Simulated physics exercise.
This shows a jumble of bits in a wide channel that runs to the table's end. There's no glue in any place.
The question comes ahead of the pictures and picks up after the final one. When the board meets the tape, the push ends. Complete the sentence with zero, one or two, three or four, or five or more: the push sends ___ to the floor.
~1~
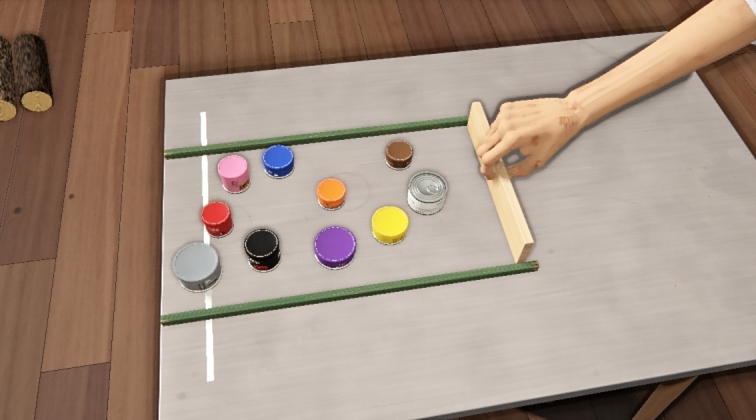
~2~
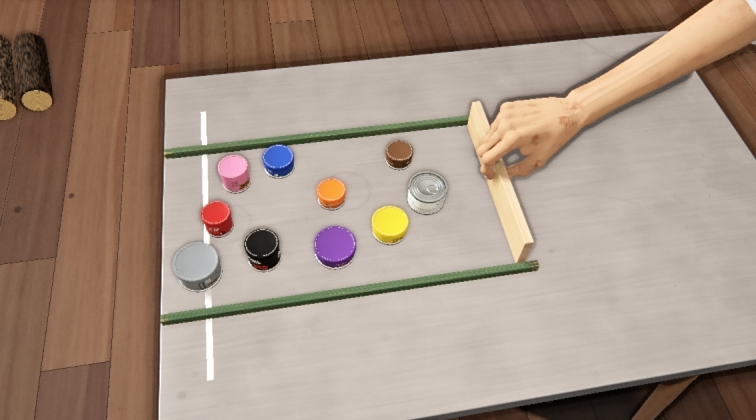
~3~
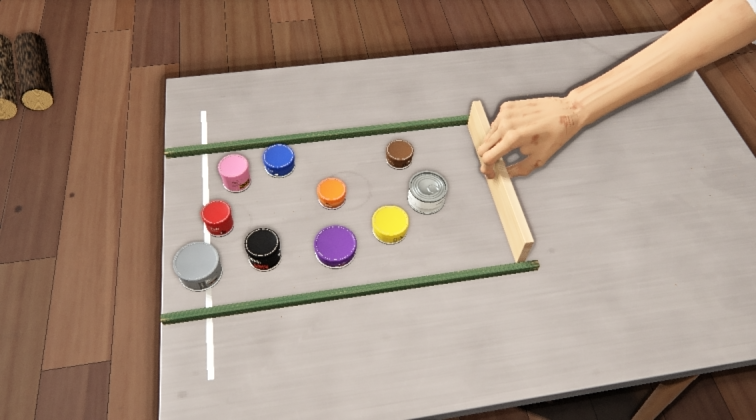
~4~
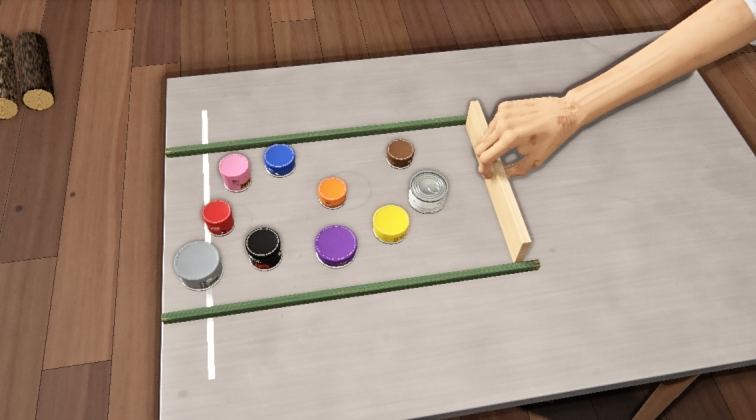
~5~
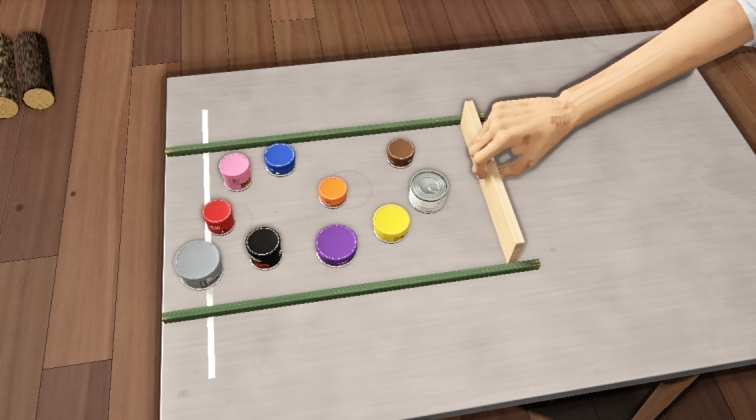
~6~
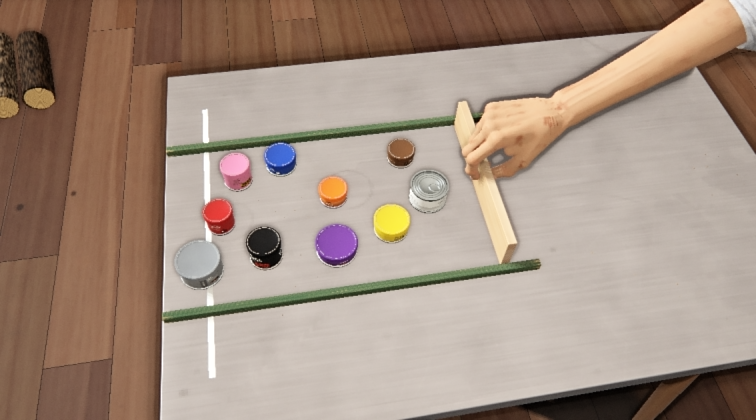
The push sends three or four to the floor.
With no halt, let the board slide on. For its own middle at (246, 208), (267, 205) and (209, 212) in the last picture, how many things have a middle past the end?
Counts: 1, 0, 4.
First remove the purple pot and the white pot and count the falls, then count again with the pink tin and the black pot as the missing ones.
Going first to second: 1 and 2.
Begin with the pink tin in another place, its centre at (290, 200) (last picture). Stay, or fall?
From that start the object does not stay.
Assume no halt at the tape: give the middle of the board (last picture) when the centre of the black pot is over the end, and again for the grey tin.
The middle is at (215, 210) when it's the black pot, and at (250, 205) when it's the grey tin.
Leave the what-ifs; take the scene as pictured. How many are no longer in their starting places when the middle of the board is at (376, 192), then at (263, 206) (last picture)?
I make it 5 at the first spot and 10 at the other.
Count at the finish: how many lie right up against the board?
That would be 4 of them.
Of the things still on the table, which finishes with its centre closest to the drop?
Ending up nearest is the blue pot.
Early on, none off yet; grey tin at rest near (200, 265); red pot at rest near (219, 217); pink tin at rest near (237, 173).
A while later, none off yet; grey tin travelled about its own width near (169, 276); red pot travelled a little near (202, 220); pink tin travelled about its own width near (200, 178).
Finally, the number that fall off is three or four; lost, black pot, pink tin, red pot and grey tin.
